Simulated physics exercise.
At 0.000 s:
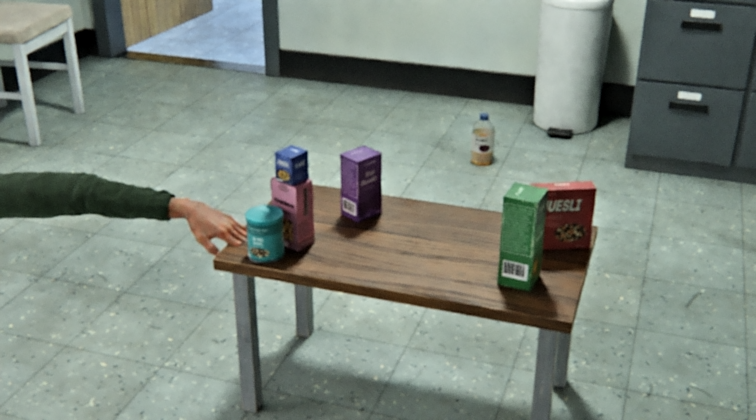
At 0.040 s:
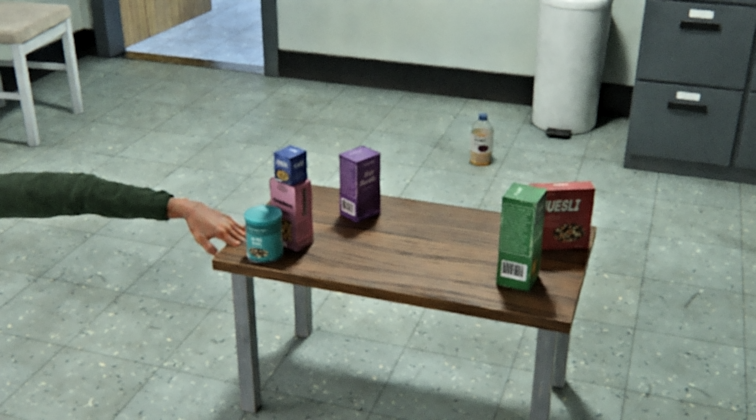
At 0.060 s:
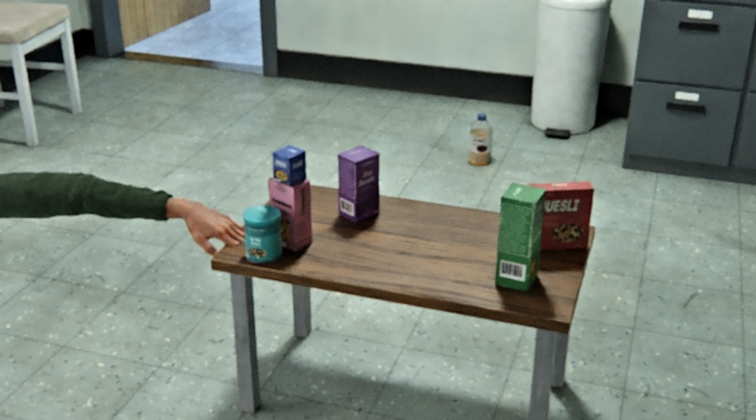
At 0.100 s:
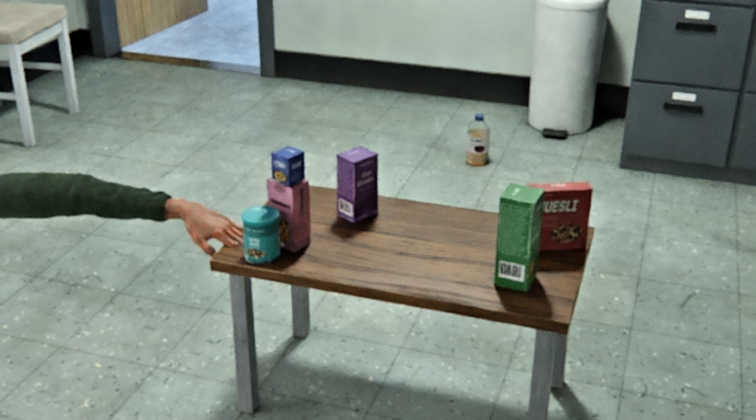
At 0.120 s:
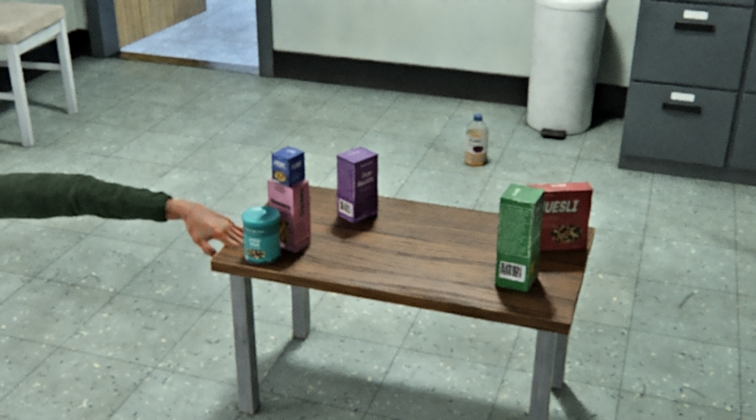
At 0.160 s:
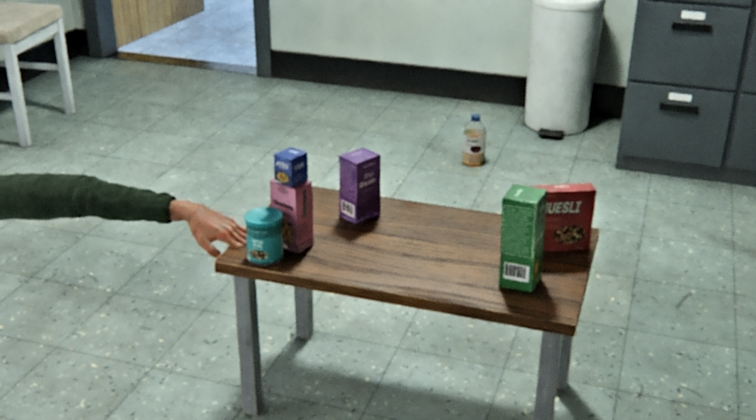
In a tiled room with filing cabinets and a white bin, a wooden table is seen from slightly above, the view drifting very slightly. A turquoise tin, a pink carton topped by a small blue one, and a purple carton occupy the left, with a green carton and red packet at right. A green-sleeved hand stays at the left edge as the table shifts slightly right, its items moving with it.
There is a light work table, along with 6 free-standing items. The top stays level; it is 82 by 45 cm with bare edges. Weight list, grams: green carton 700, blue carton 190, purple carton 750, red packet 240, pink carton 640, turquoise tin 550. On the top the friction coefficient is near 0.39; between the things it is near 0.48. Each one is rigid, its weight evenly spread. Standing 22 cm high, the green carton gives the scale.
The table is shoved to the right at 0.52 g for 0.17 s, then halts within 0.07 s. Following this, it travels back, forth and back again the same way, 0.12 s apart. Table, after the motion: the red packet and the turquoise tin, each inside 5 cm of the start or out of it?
As I see it, the red packet stays where it was; the turquoise tin stays where it was.
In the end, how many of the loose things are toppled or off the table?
It comes to 3.
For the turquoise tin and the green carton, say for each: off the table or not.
Turquoise tin: In bounds; green carton: Out of bounds.
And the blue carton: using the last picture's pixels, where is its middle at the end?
In the last picture it sits around (352, 266).
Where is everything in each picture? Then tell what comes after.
In the first frame, red packet (560, 216); turquoise tin (265, 234).
In the second frame, purple carton (360, 184); pink carton (292, 211).
In the third frame, green carton (520, 237); blue carton (290, 165).
In the fourth frame, purple carton (358, 184); pink carton (289, 212).
In the fifth frame, table shifted 1 cm; green carton (519, 238); blue carton (288, 166).
In the sixth frame, table shifted 3 cm; red packet (560, 218); turquoise tin (265, 236).
After 0.46 s, table shifted 10 cm; turquoise tin moved 2 cm near (307, 243); red packet moved 2 cm near (604, 225); green carton 28° off upright.
After 0.66 s, green carton now off the table; turquoise tin moved 3 cm near (269, 238); red packet moved 3 cm near (563, 219).
After 0.96 s, table shifted 8 cm; red packet moved 3 cm near (577, 221); turquoise tin moved 3 cm near (280, 240); blue carton on its side.
After 1.26 s, table shifted 6 cm; red packet moved 2 cm near (588, 222); turquoise tin moved 2 cm near (290, 241); blue carton on its side.
In the end (2.0 s), off the table, green carton; toppled on the table, blue carton and pink carton; the other 3 under 5 cm from the start. In the last view, red packet near (548, 216), turquoise tin near (251, 235).
